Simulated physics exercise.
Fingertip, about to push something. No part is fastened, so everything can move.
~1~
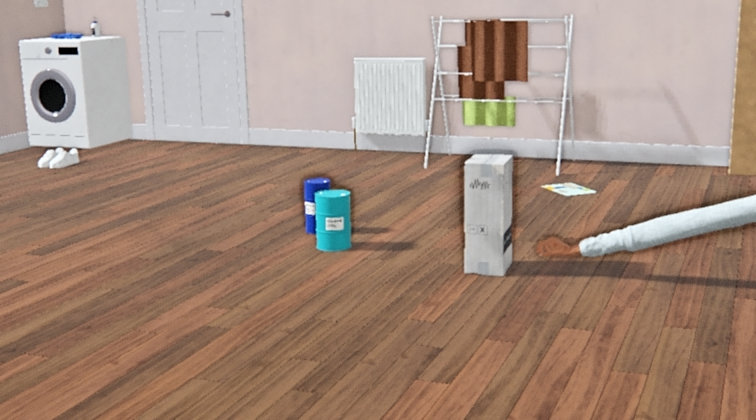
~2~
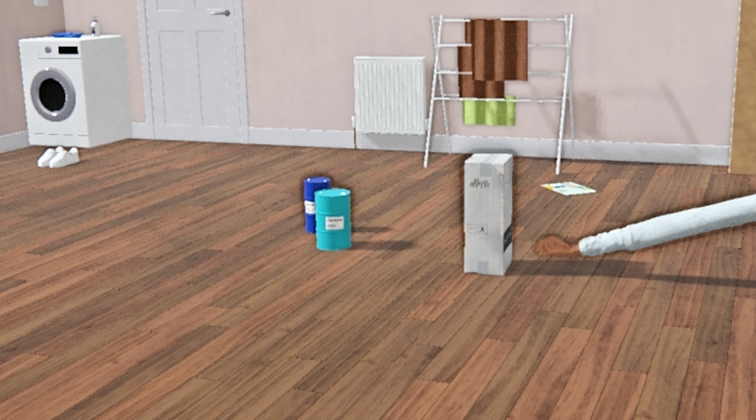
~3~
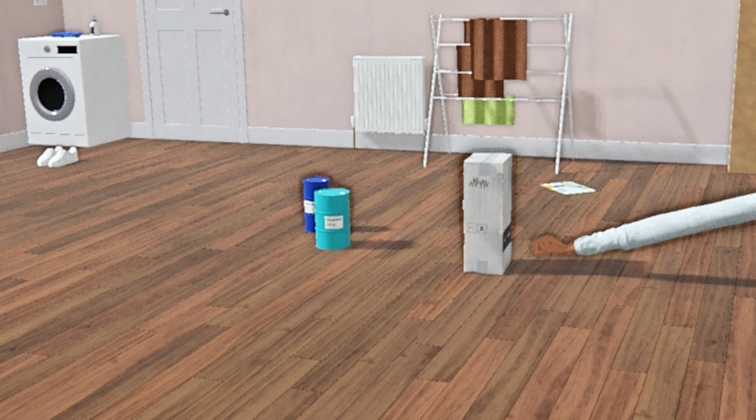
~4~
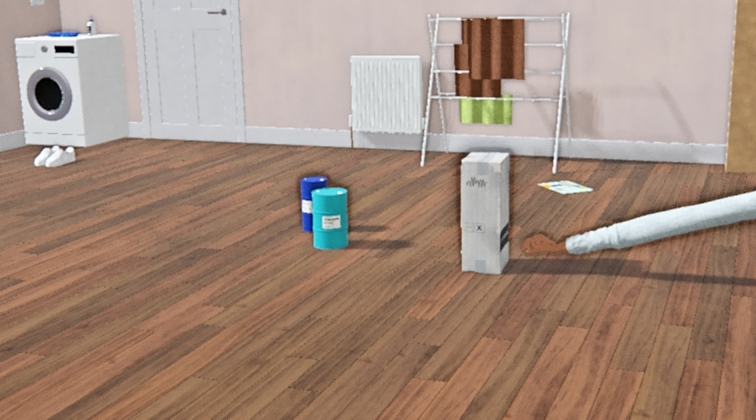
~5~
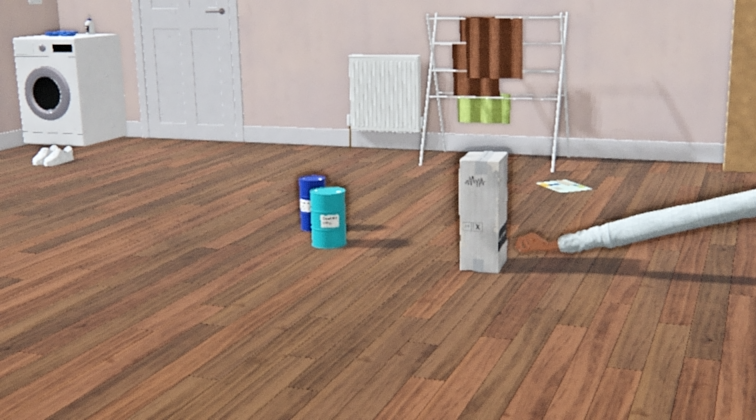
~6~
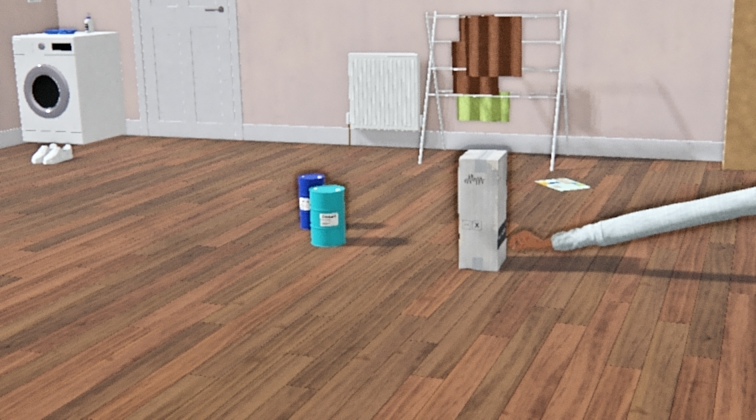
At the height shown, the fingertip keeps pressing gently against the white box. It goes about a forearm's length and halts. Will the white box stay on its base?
Yes, it stays up.
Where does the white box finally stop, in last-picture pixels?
Near pixel (410, 205).
Then, 0.30 s on from there, white box shifted a little near (469, 209).
Then, 0.60 s on from there, white box shifted about its own width near (449, 208).
Then, 0.80 s on from there, white box shifted about its own width near (435, 207).
Then, 1.10 s on from there, white box shifted about its own width near (415, 205).
In the end, moved from the start, white box. At the end, from the last picture's camera, white box near (410, 205).
